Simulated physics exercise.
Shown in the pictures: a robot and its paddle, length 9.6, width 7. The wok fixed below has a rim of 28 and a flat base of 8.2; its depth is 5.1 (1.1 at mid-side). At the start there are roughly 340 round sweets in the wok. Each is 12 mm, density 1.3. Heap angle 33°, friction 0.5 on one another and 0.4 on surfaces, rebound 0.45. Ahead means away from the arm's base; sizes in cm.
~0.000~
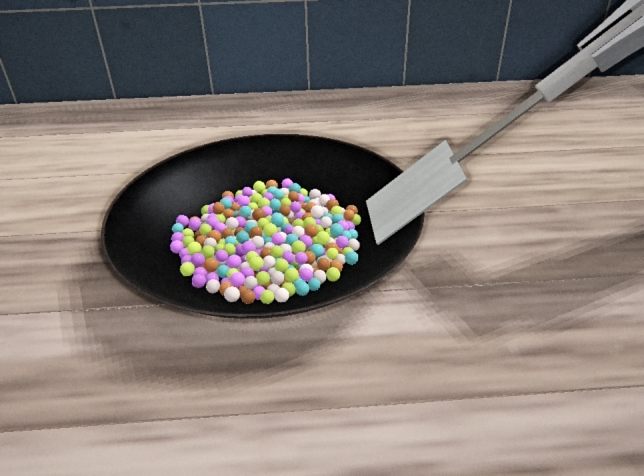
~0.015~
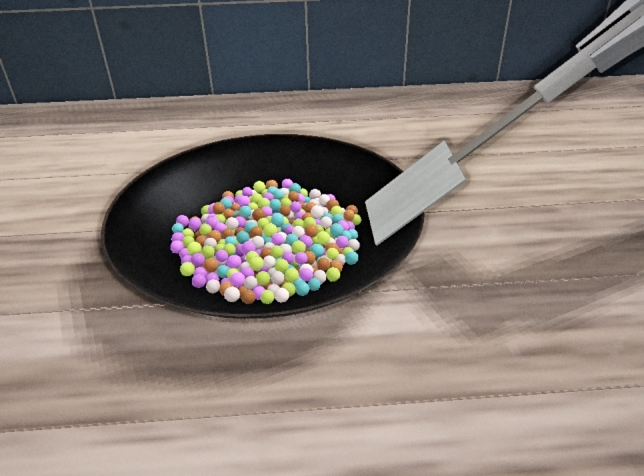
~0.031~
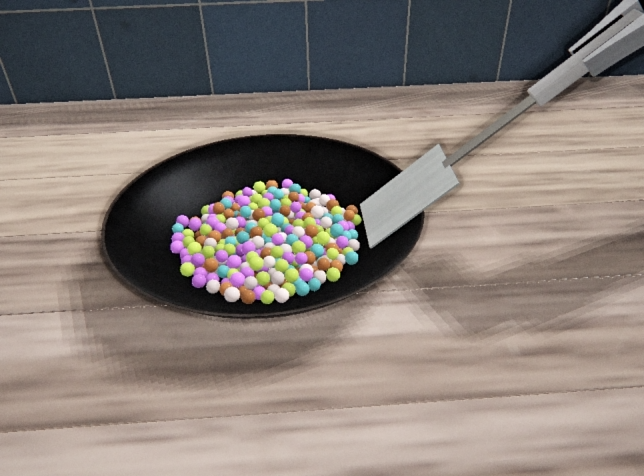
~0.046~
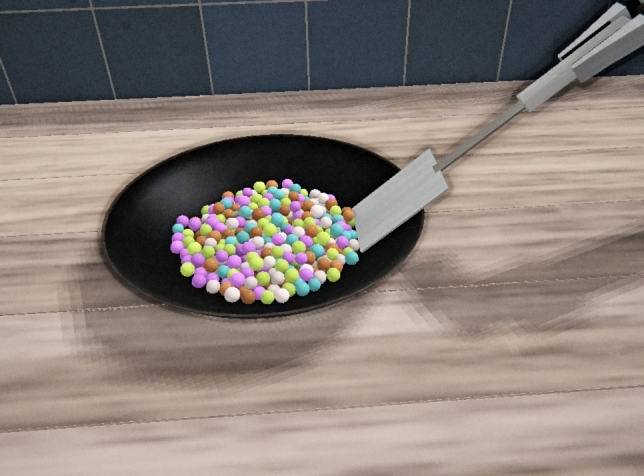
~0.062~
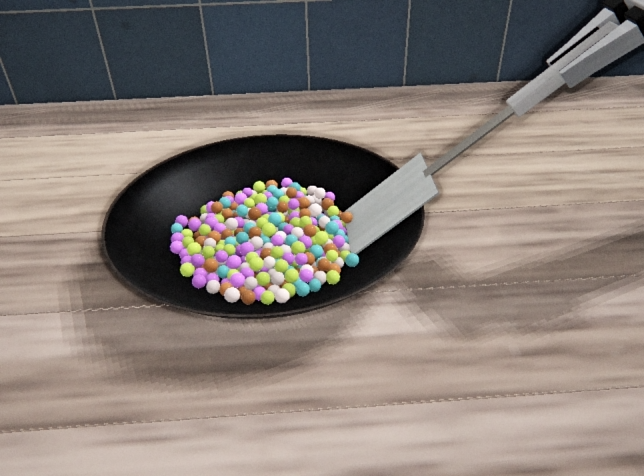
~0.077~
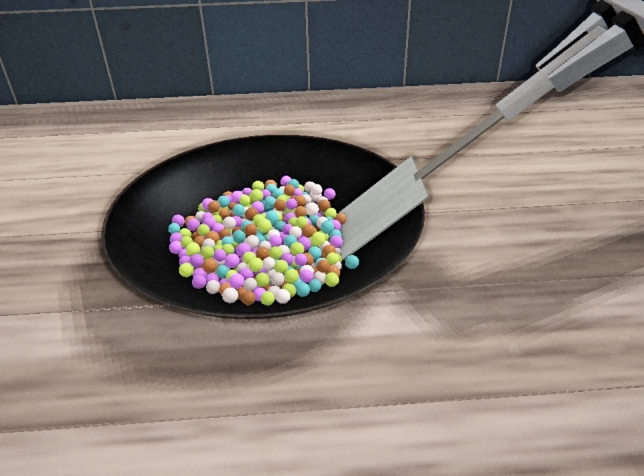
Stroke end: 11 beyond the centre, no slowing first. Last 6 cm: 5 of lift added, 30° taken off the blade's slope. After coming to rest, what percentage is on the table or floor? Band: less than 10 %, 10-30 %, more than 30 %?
10-30 %.
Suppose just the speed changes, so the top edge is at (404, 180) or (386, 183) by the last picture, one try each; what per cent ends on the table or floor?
That comes to some 30 and some 30 percent, in that order.
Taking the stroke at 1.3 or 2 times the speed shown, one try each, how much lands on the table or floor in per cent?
About 20 and 35 per cent.
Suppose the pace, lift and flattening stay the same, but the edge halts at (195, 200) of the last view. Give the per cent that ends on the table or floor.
Something close to 0 in a hundred.
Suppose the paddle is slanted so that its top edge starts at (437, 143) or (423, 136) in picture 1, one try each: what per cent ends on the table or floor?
About 15 and 20 per cent.
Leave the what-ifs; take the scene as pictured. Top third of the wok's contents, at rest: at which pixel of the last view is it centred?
The centre sits at about (185, 233).
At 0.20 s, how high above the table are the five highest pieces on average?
About 4 cm.
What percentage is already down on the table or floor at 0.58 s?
My estimate is roughly 10 %.
After 0.20 s, sloping 41°, highest piece 4 above the table; 345 in the wok.
After 0.32 s, sloping 33°, highest piece 6 above the table; 345 in the wok.
After 0.58 s, sloping 11°, highest piece 6 above the table; 287 in the wok, 40 on the table or floor, 18 on the blade or in flight.
After 1.63 s, sloping 11°, highest piece 4 above the table; 287 in the wok, 58 on the table or floor.
In the end, 287 in the wok, 58 on the table or floor. That is 17 % on the table or floor.
